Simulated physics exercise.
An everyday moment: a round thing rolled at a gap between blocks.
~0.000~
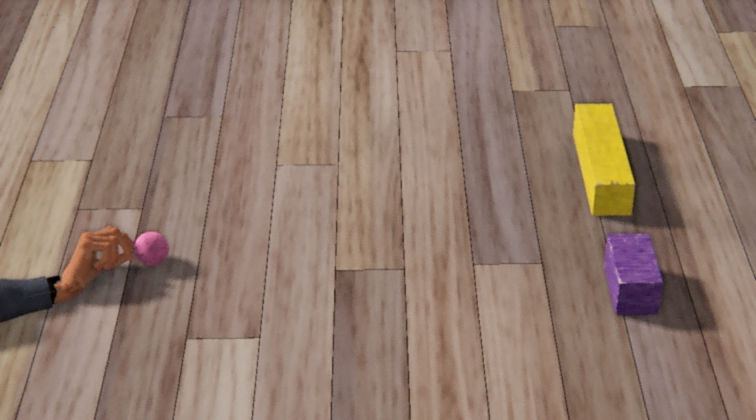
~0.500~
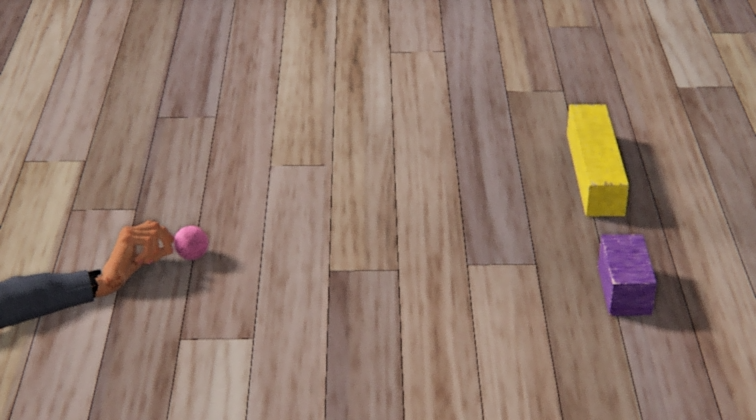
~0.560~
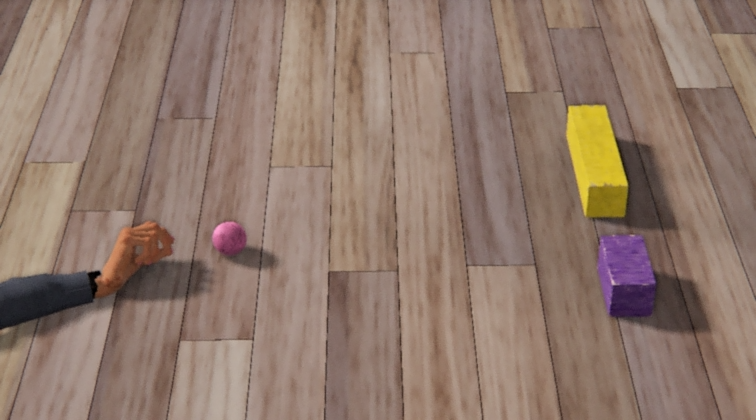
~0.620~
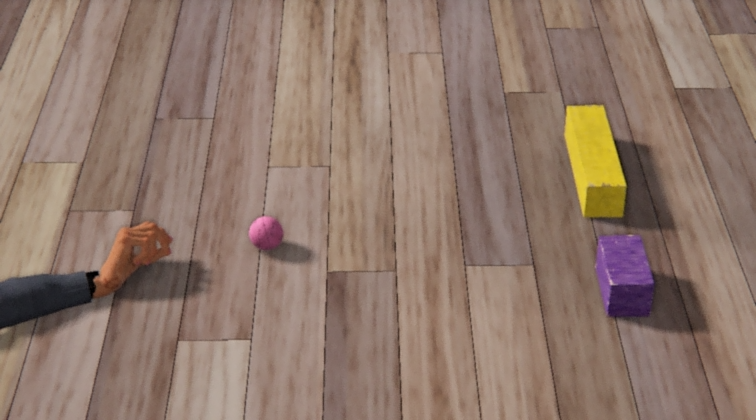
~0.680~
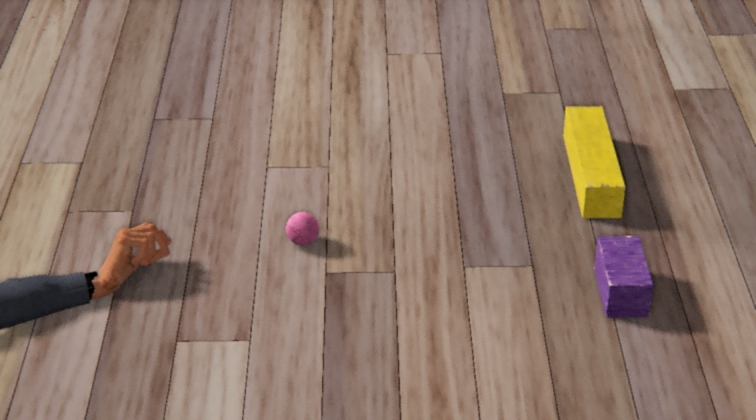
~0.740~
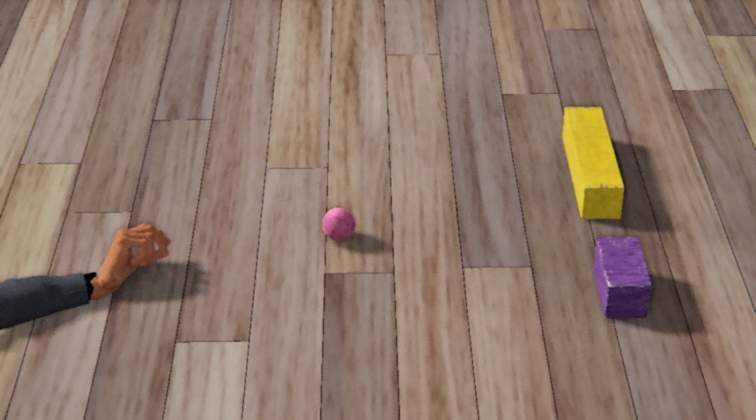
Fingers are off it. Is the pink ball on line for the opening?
Outcome: The pink ball hits a block.
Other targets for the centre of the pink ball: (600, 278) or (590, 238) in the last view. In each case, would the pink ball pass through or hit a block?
Try by try, it bounces off; passes through its gap.
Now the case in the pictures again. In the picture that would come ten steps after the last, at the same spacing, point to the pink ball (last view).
At about (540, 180).
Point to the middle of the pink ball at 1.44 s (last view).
Its middle is close to (534, 177).
After 1.00 s, pink ball heading on near (493, 203).
After 1.44 s, pink ball coming back near (534, 177).
After 1.92 s, pink ball coming back near (505, 157).
In the end (2.3 s), the pink ball is stopped.
